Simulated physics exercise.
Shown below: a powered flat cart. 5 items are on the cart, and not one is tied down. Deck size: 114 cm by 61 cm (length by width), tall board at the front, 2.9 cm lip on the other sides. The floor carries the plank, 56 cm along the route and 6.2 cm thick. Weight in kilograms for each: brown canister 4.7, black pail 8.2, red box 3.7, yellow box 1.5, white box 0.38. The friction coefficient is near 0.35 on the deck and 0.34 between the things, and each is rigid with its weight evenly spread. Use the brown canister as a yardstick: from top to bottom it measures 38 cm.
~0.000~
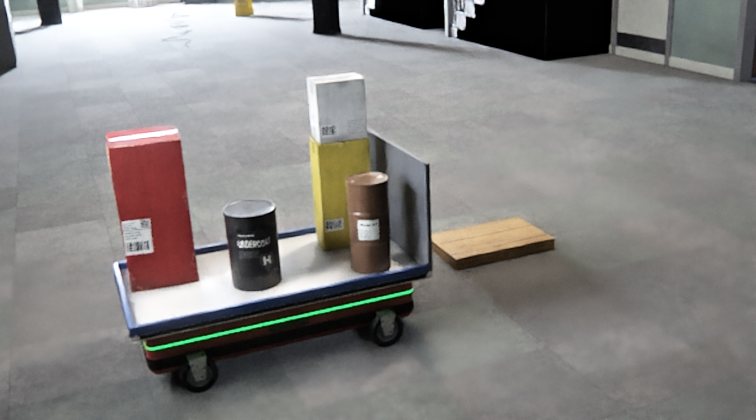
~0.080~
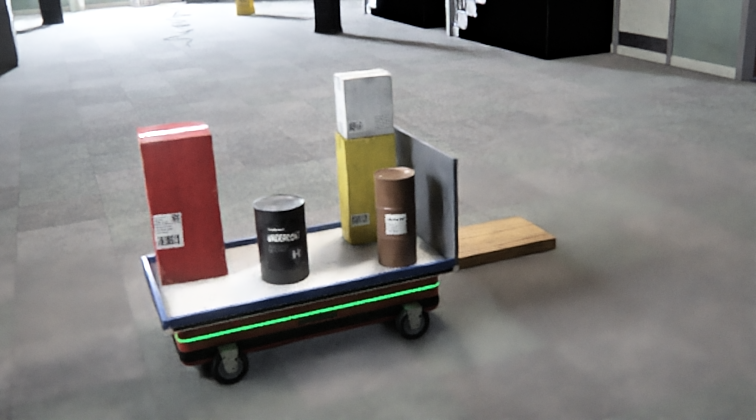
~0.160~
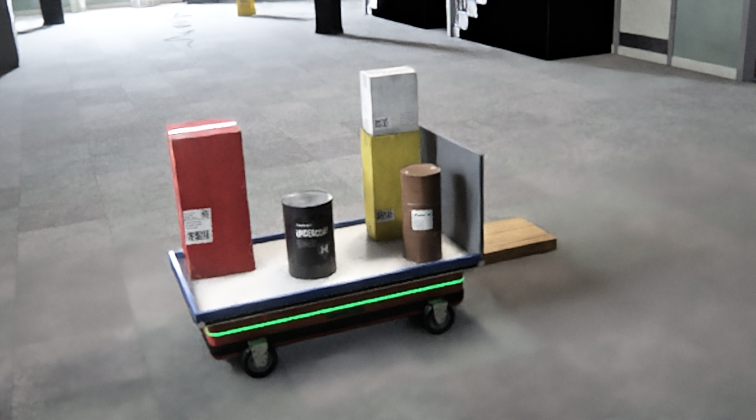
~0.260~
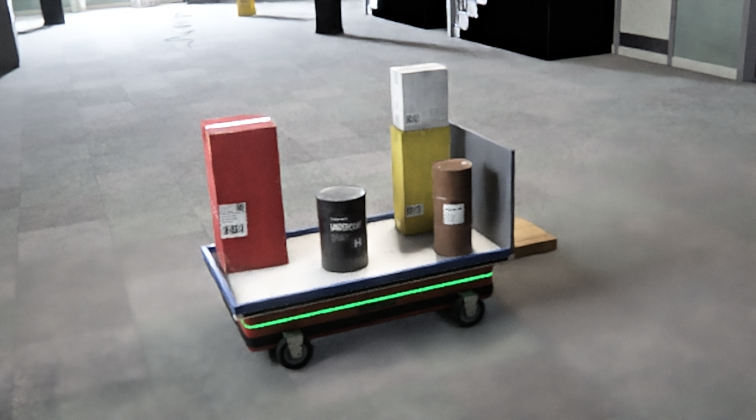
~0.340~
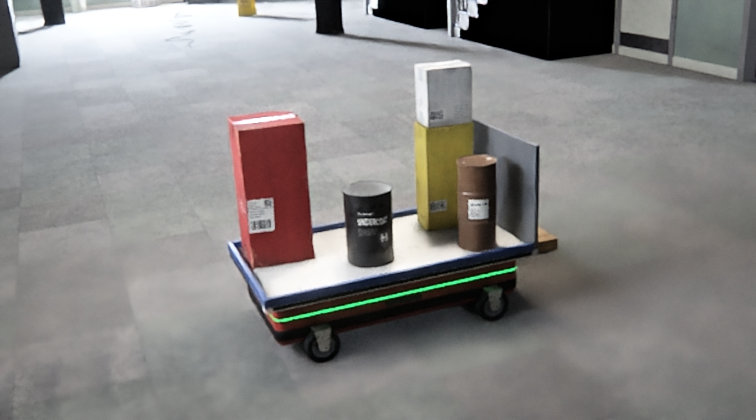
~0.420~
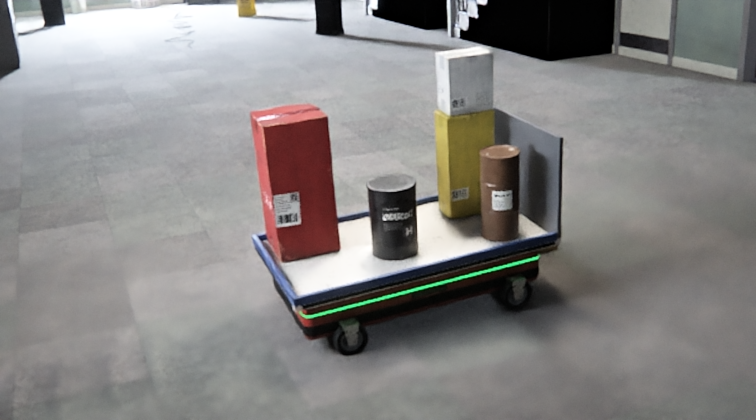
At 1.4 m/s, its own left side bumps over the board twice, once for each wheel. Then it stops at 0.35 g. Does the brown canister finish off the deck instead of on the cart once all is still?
Yes, it ends up off the deck.
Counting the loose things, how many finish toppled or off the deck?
Altogether, 4.
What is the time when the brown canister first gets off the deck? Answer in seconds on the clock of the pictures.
It happens near 1.0 s.
By 1.02 s, cart has run 143 cm; brown canister now off the deck; white box tilted 49°; yellow box tilted 48°.
By 1.52 s, cart has run 213 cm; white box now off the deck; red box on its side; yellow box on its side.
When it is over (4.0 s), off the deck, brown canister, red box and white box; lying over on the cart, yellow box; not toppled but over 10 cm from the start, black pail.
